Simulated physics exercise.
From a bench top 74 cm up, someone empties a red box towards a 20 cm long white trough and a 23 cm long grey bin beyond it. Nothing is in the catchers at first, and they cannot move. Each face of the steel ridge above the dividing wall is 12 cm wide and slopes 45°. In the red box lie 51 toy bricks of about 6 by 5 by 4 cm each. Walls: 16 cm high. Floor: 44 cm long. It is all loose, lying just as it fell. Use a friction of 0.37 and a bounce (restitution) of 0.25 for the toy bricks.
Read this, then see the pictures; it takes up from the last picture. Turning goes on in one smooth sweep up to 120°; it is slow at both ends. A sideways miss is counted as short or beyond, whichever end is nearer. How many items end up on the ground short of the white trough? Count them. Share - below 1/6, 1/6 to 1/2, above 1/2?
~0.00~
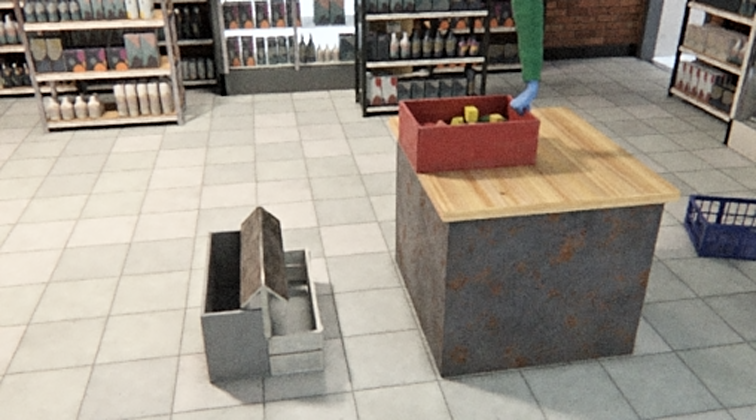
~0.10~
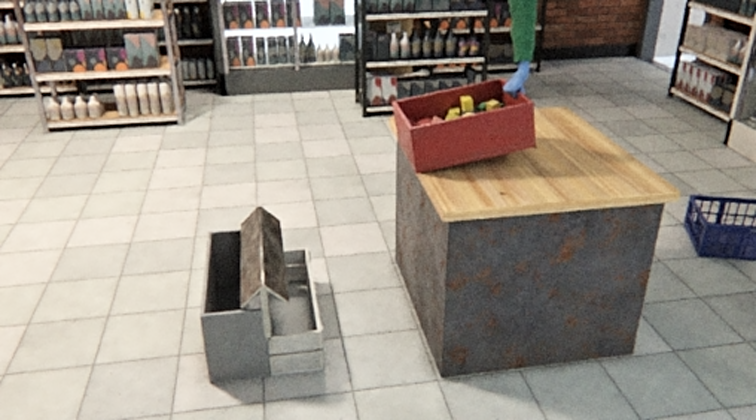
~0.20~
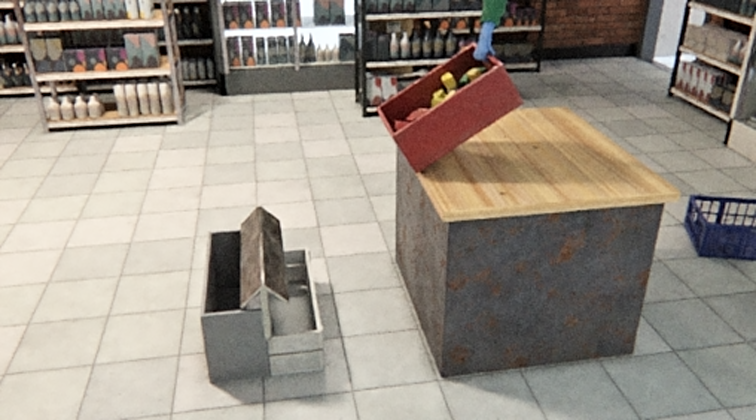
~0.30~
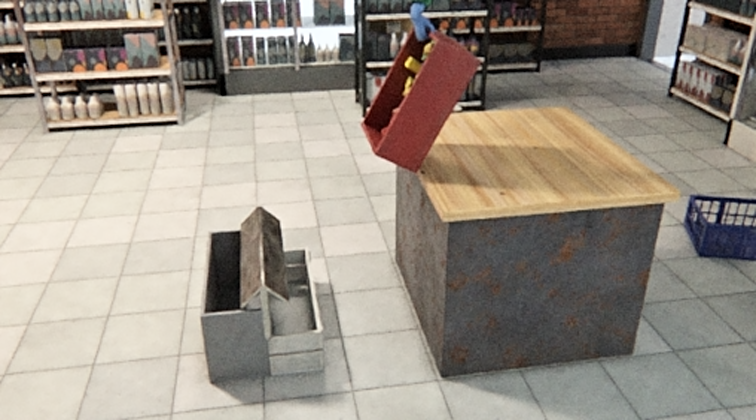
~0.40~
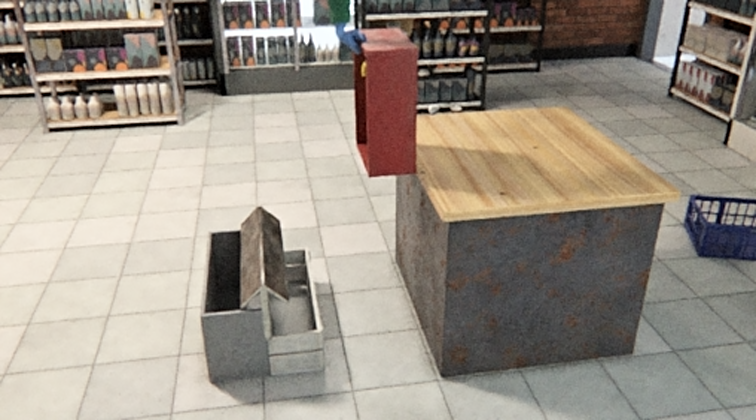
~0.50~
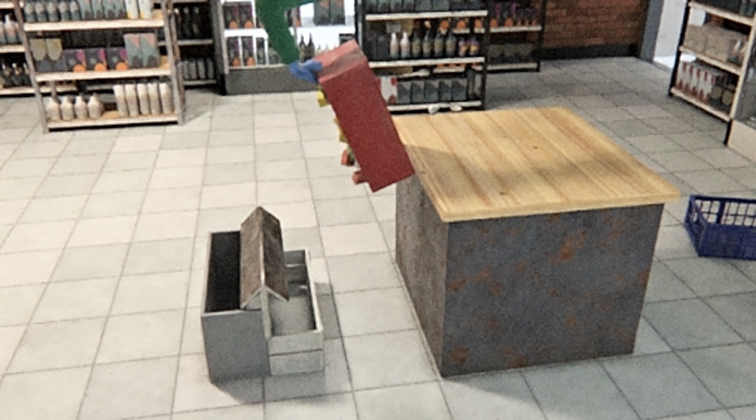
1/6 to 1/2.
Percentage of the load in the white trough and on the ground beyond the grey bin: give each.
Around 25 % in the first place and around 20 % in the second.
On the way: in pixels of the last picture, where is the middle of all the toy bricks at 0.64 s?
About (307, 179).
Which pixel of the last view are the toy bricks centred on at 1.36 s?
About (294, 318).
After 0.64 s, tilt 120°; 9 still in the red box and 42 in the air.
After 0.81 s, tilt 120°; 3 still in the red box, 11 in the white trough, 6 in the grey bin, 3 on the ground short of the white trough and 28 in the air.
After 1.05 s, tilt 120°; 14 in the white trough, 6 in the grey bin, 11 on the ground short of the white trough, 10 on the ground beyond the grey bin and 10 in the air.
When it is over (at 1.36 s), 14 in the white trough, 6 in the grey bin, 20 on the ground short of the white trough and 11 on the ground beyond the grey bin. Asked share, 20 of 51, 39 per cent.
